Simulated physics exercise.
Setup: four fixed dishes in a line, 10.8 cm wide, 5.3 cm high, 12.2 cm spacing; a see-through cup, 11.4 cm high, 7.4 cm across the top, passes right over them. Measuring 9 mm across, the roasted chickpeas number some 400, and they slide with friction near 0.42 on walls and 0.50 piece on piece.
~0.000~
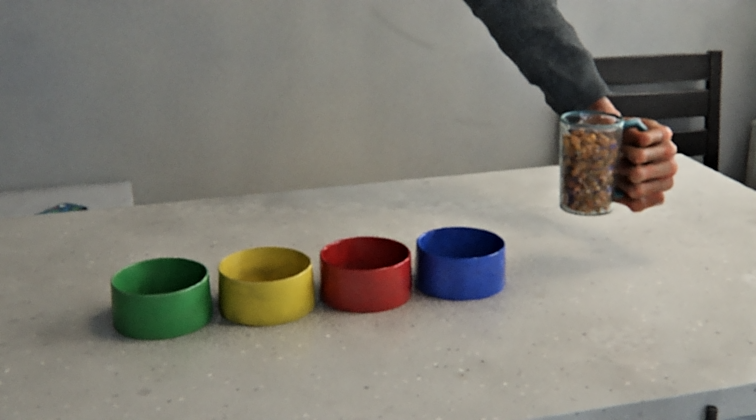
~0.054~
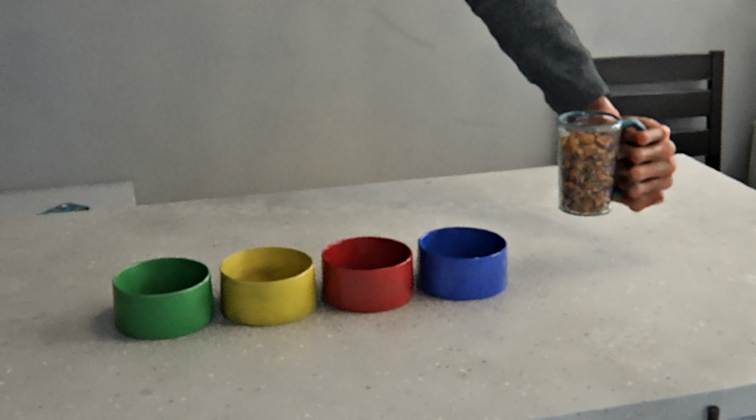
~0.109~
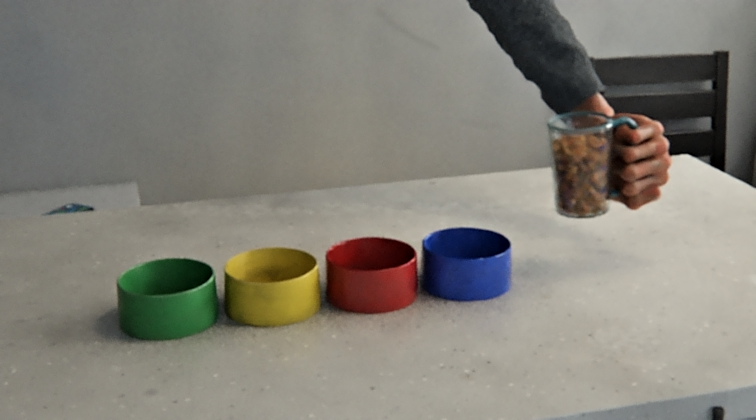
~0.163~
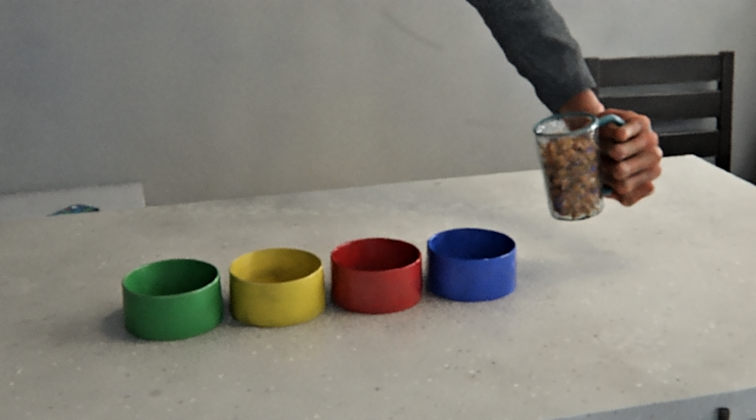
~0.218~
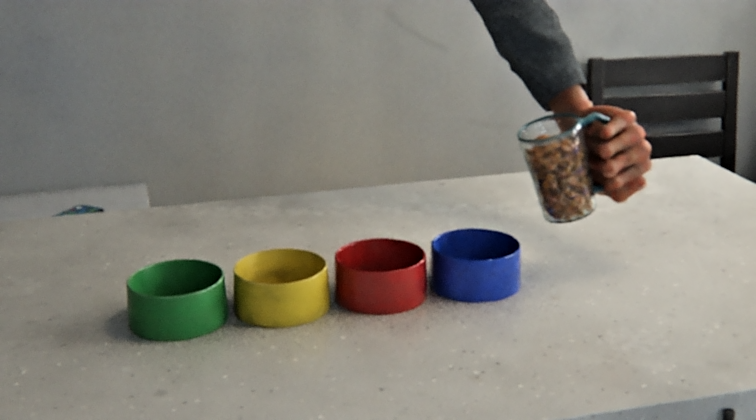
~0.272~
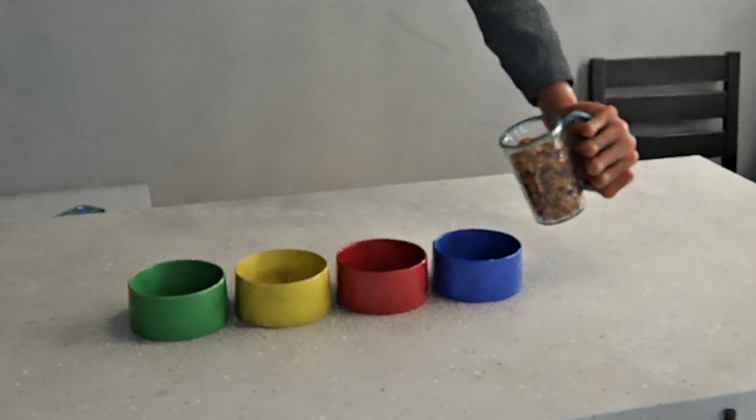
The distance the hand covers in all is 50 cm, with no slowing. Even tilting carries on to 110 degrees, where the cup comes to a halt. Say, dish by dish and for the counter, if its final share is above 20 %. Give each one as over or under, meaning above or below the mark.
Red: Under, blue: Under, green: Over, yellow: Under, counter: Over.
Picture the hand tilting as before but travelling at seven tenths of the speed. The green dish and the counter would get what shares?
The shares would then be green 40 and counter 10.
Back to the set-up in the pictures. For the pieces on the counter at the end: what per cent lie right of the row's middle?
Roughly 0 per cent of them.
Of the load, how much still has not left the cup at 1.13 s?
Roughly 85 in a hundred.
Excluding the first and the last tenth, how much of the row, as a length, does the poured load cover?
18 cm, roughly.
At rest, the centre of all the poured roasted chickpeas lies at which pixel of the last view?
Roughly pixel (161, 314).
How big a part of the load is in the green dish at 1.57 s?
About 50 per cent by then.
After 0.79 s, tilt 79 degrees; cup holds 100 %.
Then, at 1.13 s, tilt 110 degrees; cup holds 85 %, yellow 5 %.
After 1.57 s, tilt 110 degrees; cup holds 15 %, green 50 %, yellow 5 %.
At rest (2.6 s), red 0 %, blue 0 %, green 65 %, yellow 5 %, counter 30 %.
